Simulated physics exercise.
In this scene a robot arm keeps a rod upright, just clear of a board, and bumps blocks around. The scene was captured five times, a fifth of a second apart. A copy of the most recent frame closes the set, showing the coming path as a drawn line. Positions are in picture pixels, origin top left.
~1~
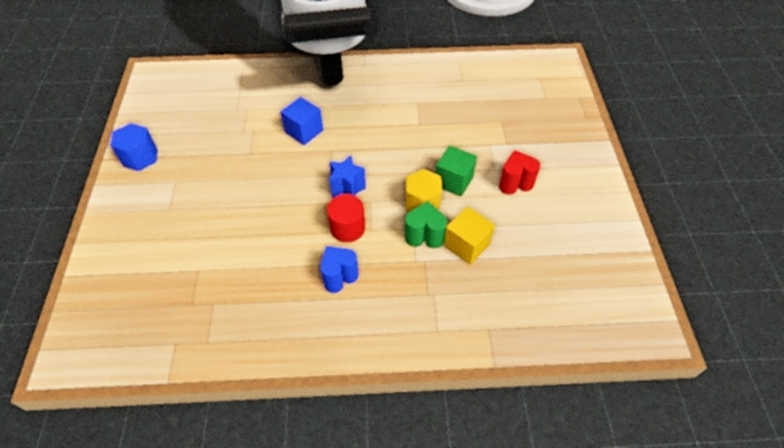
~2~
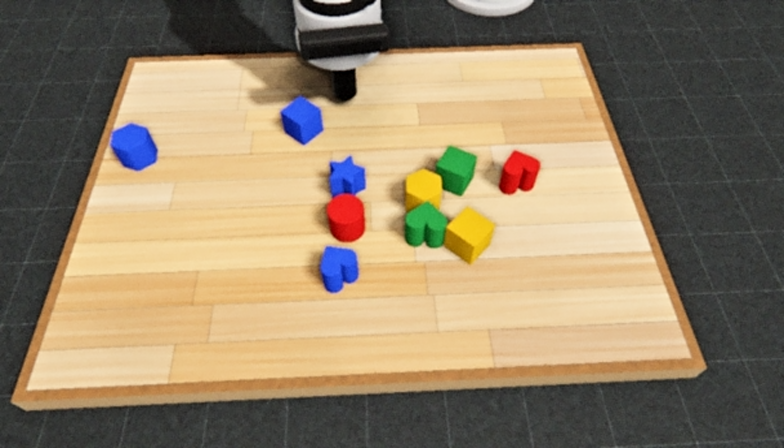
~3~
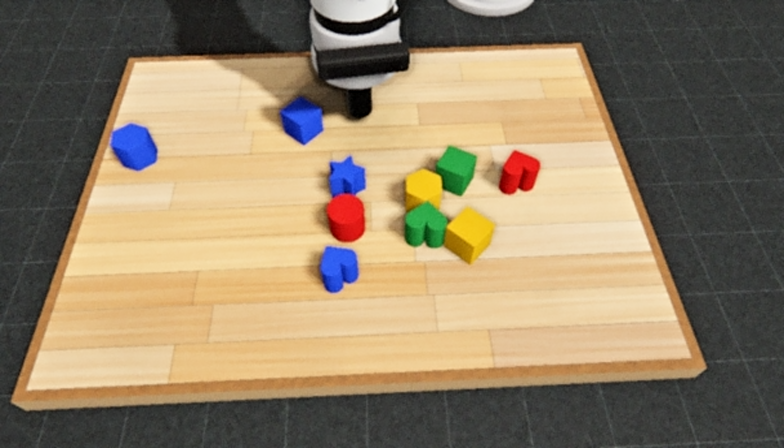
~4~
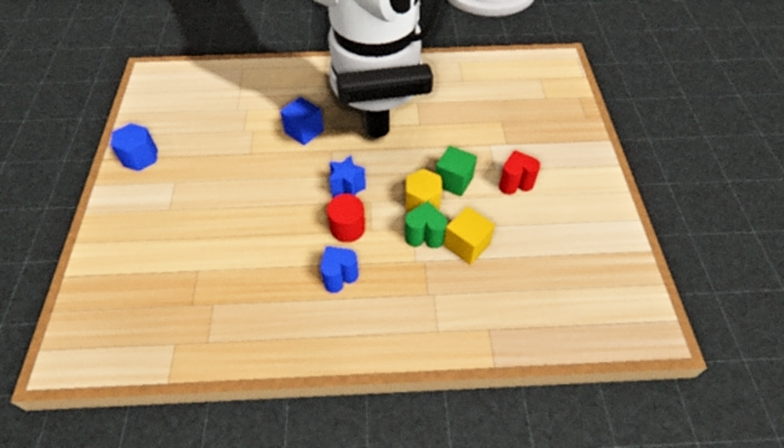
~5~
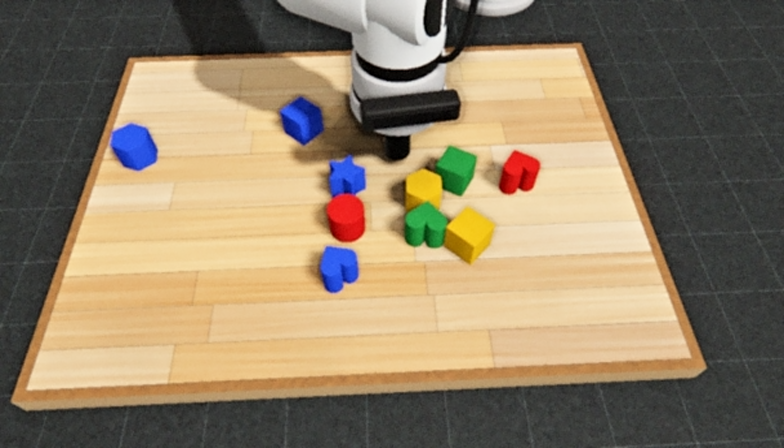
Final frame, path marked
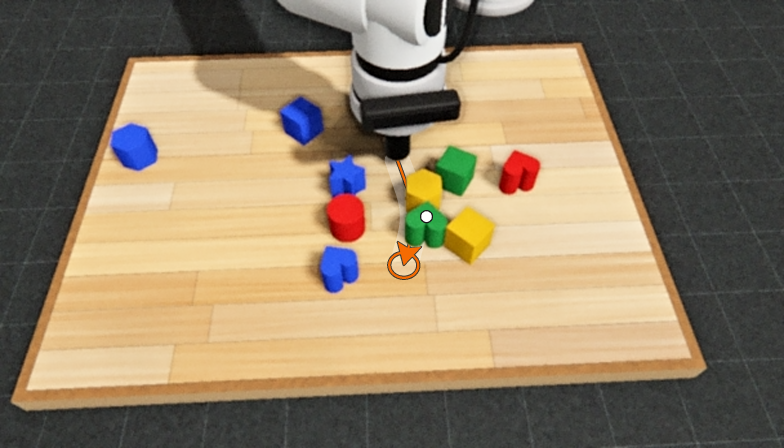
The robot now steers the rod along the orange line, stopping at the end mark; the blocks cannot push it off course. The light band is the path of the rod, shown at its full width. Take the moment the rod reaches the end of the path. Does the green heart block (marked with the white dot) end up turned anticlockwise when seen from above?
Short answer: No.
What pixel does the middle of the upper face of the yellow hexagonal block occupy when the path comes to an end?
Its top middle will sit at (446, 220).
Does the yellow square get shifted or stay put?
It is shifted.
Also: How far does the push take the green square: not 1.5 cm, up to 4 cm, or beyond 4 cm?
It will move less than 1.5 cm.
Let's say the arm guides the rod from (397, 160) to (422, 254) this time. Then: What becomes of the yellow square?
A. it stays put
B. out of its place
I'll go with B - out of its place.
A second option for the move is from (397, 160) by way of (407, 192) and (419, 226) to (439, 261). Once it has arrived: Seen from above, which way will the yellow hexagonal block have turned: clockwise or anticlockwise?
In a top view, it turns counterclockwise.
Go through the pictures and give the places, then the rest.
Tip of the rod (332, 78), middles of tops, yellow hexagonal block (424, 184), green heart block (427, 217), green square (457, 160), yellow square (471, 225), in the first picture.
Rod (345, 93), nothing pushed, in the second picture.
Rod (361, 110), nothing pushed, in the third picture.
Rod (378, 129), nothing pushed, in the fourth picture.
Rod (398, 152), yellow hexagonal block (424, 184), green heart block (427, 217), green square (457, 160), yellow square (471, 225), in the fifth picture.
The line goes from (397, 160) via (413, 209), ending at (404, 265); the dot is on the green heart block.
On the path given first. One third of the way, rod (409, 184); yellow hexagonal block (430, 191); green heart block (428, 221), turned 20° clockwise.
Two thirds of the way, rod (413, 219); yellow hexagonal block (445, 218), turned 40° anticlockwise; green heart block (436, 247), turned 60° clockwise; yellow square (480, 230), turned 20° anticlockwise.
At the end, rod (404, 258); yellow hexagonal block (446, 220), turned 45° anticlockwise; green heart block (440, 258), turned 30° clockwise; green square unmoved; yellow square (482, 230), turned 25° anticlockwise.
